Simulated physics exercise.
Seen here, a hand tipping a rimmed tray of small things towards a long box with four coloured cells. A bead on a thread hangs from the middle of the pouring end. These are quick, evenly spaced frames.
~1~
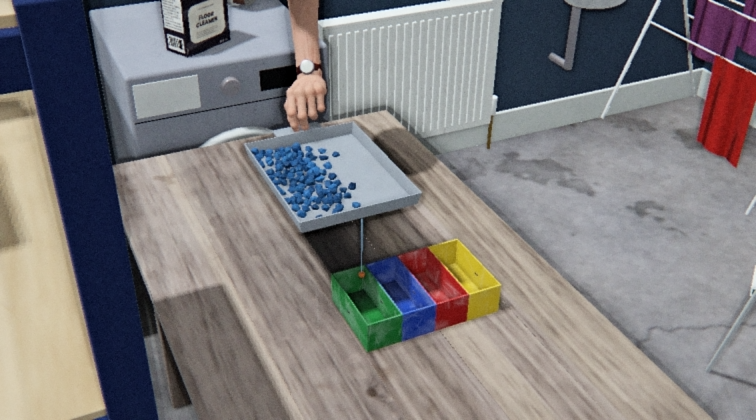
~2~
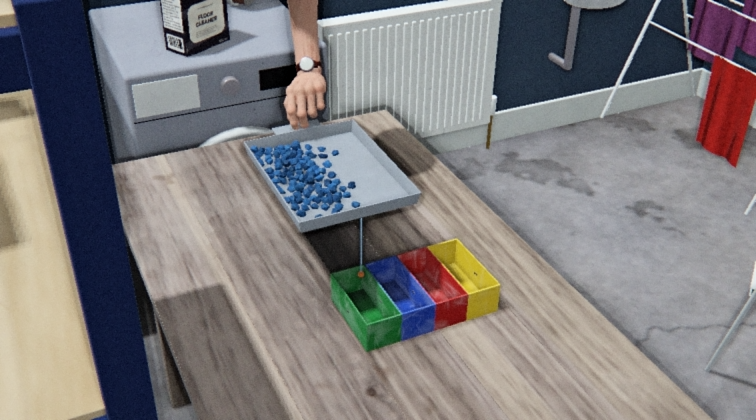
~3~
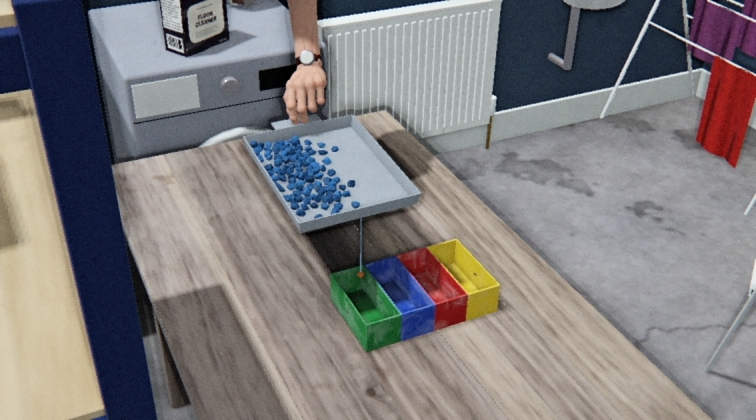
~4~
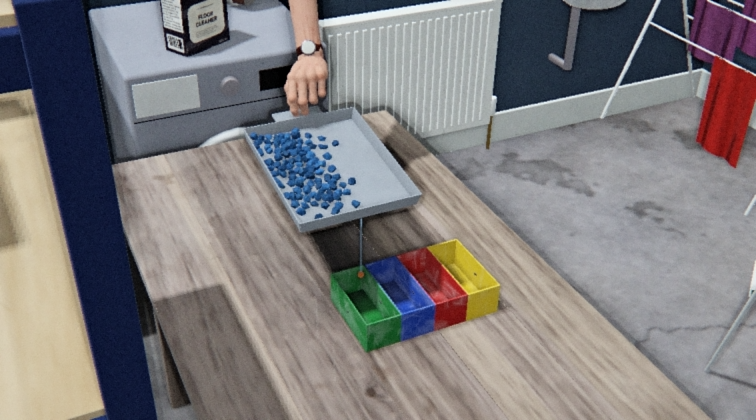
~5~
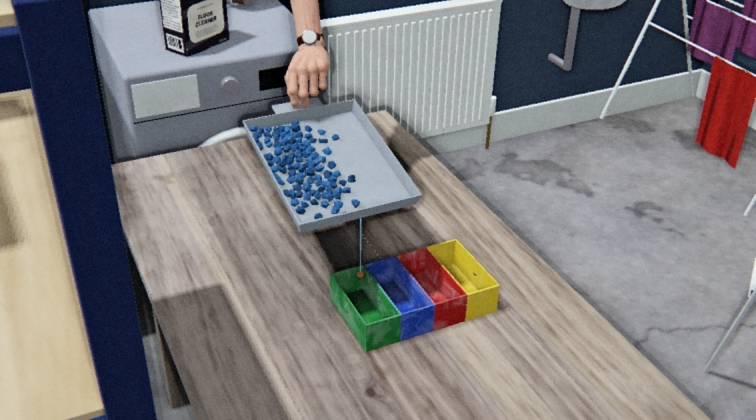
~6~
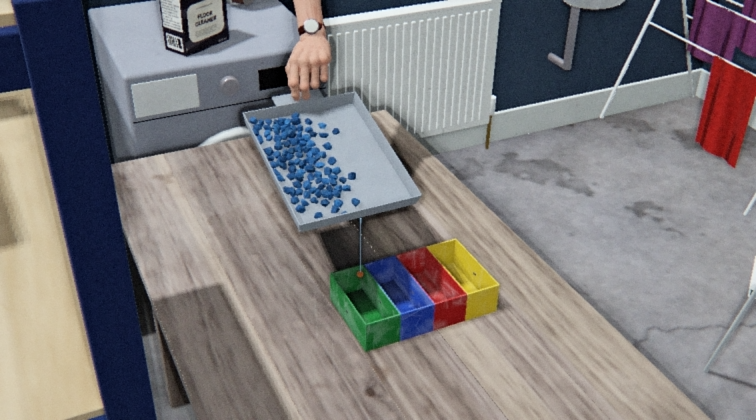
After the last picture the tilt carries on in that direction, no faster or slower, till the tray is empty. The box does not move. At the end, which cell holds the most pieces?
The green one ends fullest.
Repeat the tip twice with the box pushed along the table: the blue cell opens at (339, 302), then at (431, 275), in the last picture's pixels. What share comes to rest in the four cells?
Roughly 90 per cent, and 20 per cent.
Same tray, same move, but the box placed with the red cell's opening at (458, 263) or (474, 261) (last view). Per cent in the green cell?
About 20 and 10 per cent.
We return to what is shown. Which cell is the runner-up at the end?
The runner-up: That blue cell.
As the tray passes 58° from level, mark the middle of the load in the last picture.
At about (339, 200).
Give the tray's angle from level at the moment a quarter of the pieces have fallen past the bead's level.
Around 90° of tilt.
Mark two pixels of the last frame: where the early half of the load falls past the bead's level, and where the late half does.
First near (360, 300), later near (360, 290).
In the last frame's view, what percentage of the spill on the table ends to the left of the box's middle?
Some 90 per cent.
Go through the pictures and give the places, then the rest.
Corners of the pouring end at (301, 220) and (418, 192), level; middle of the load at (300, 174), aquarium stones; bead on its thread at (362, 275); green cell at (385, 331); blue cell at (419, 320); red cell at (452, 310); yellow cell at (484, 300), in the first picture.
Corners of the pouring end at (301, 220) and (417, 192), level; middle of the load at (299, 173), in the second picture.
Corners of the pouring end at (301, 221) and (417, 192), tipped barely, level across its low end; middle of the load at (299, 170), in the third picture.
Corners of the pouring end at (301, 221) and (418, 193), tipped a little, level across its low end; middle of the load at (299, 165), in the fourth picture.
Corners of the pouring end at (301, 222) and (418, 193), tipped a little, level across its low end; middle of the load at (299, 160), in the fifth picture.
Corners of the pouring end at (301, 222) and (418, 194), tipped clearly, level across its low end; middle of the load at (299, 155); green cell at (383, 330); blue cell at (417, 320); red cell at (450, 310); yellow cell at (482, 300), in the sixth picture.
Soon after the last picture, tray tipped steeply; nearly all on the tray; a stray few falling or outside the box.
A little later, tray tipped right over; about half on the tray; a small part in the green cell; a small part in the blue cell; about a third falling or outside the box.
Later still, tray tipped past a quarter turn; about a third in the green cell; about a quarter in the blue cell; a stray few in the red cell; about half falling or outside the box.
At rest, tray tipped past a quarter turn; about a third in the green cell; about a quarter in the blue cell; a stray few in the red cell; none in the yellow cell; about half outside the box.
